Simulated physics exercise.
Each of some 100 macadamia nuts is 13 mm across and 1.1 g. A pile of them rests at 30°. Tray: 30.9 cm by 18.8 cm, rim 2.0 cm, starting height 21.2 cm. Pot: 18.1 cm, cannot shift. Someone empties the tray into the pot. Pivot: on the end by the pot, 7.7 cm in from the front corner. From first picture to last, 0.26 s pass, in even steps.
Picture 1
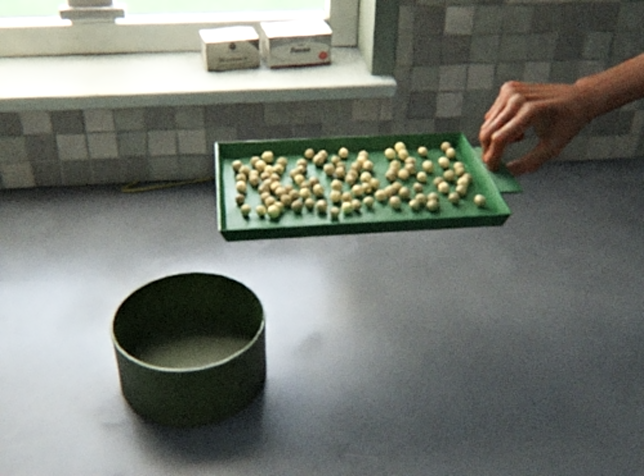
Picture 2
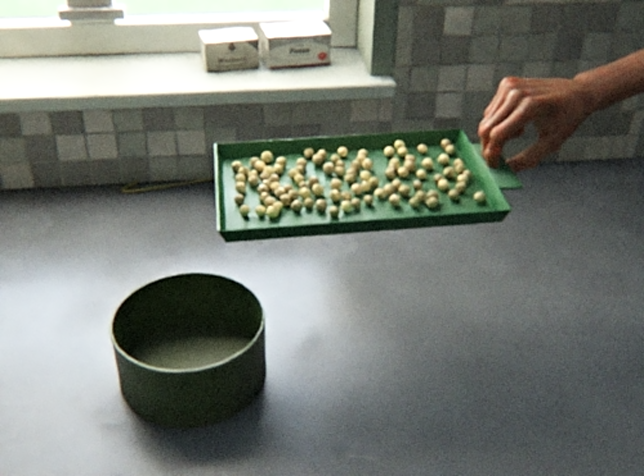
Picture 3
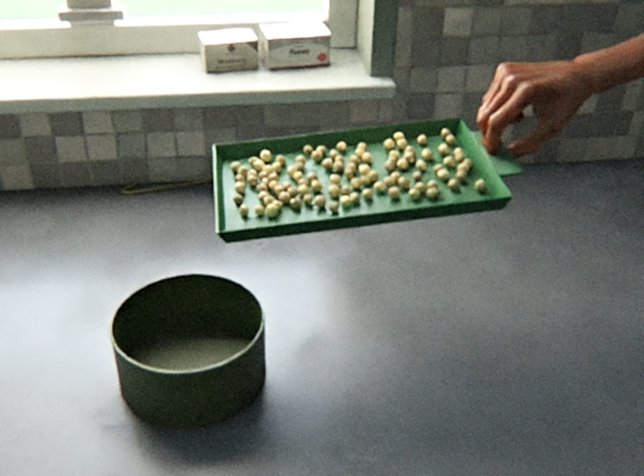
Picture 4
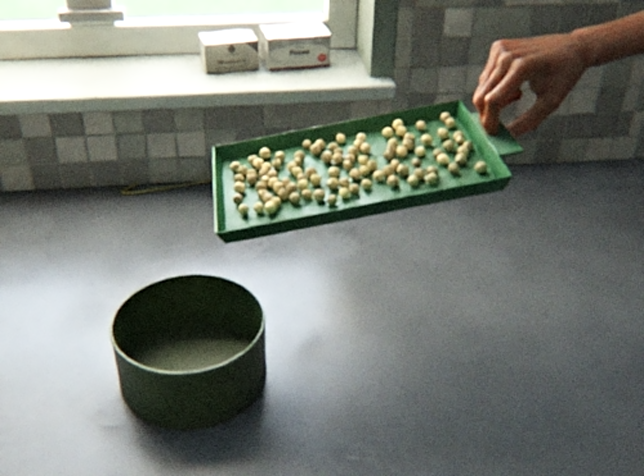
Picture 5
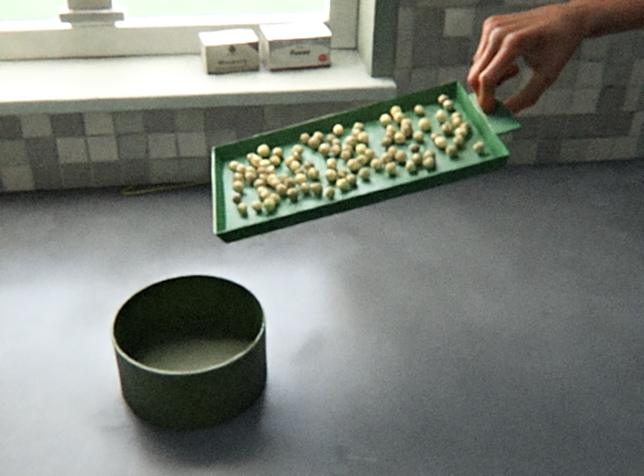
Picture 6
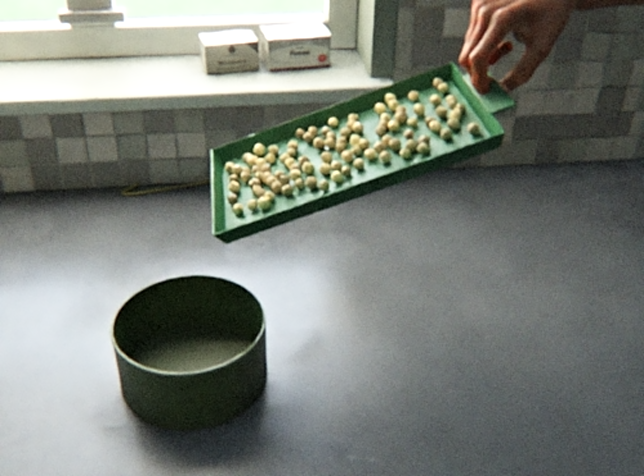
A green tray scattered with small, round, pale nuts starts out level, held by a hand at its right end, above and to the right of a dark green pot on a gray counter. The hand then lifts that end steadily, slanting the tray down toward the left, while the pot stays still.
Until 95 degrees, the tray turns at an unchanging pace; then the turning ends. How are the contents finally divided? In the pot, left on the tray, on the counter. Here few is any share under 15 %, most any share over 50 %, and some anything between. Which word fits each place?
Pot: Some; tray: Few; counter: Most.
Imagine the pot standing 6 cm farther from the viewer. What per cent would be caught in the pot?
Then roughly 80 percent would land in it.
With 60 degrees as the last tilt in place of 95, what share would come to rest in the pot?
Estimate: Roughly 10 percent.
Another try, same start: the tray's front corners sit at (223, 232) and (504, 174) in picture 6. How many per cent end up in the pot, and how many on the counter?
Pot 90 % / counter 10 %.
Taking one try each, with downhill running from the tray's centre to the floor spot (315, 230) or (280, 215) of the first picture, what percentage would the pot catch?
Estimate: Some 60 % and some 100 % respectively.
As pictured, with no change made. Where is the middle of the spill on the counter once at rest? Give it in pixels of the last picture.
Roughly at pixel (144, 297) in the last view.
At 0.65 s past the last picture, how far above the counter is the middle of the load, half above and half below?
Some 22 cm.
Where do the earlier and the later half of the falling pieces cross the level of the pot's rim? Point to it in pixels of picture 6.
Early half: About (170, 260); late half: (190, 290).
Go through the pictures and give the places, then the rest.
Tray tilt 0 degrees, front corners at (226, 226) and (504, 210); middle of the pieces at (351, 181); pot at (189, 317), in the first picture.
Tray tilt 1 degrees, front corners at (225, 227) and (504, 206); middle of the pieces at (350, 179), in the second picture.
Tray tilt 4 degrees, front corners at (223, 228) and (504, 194), lowest corner left back; middle of the pieces at (349, 174), in the third picture.
Tray tilt 9 degrees, front corners at (222, 228) and (504, 174), lowest corner left back; middle of the pieces at (348, 165), in the fourth picture.
Tray tilt 14 degrees, front corners at (221, 229) and (502, 152), lowest corner left back; middle of the pieces at (346, 156), in the fifth picture.
Tray tilt 19 degrees, front corners at (219, 229) and (496, 131), lowest corner left back; middle of the pieces at (340, 148); pot at (189, 320), in the sixth picture.
Then, 0.39 s after the last picture, tilt 55 degrees; the tray holds 100 %, the pot 0 %.
Then, 0.65 s after the last picture, tilt 80 degrees; the tray holds 65 %, the pot 5 %.
Then, 1.02 s after the last picture, tilt 95 degrees; the tray holds 0 %, the pot 35 %.
In the end, pot 40 %, tray 0 %, counter 60 %.
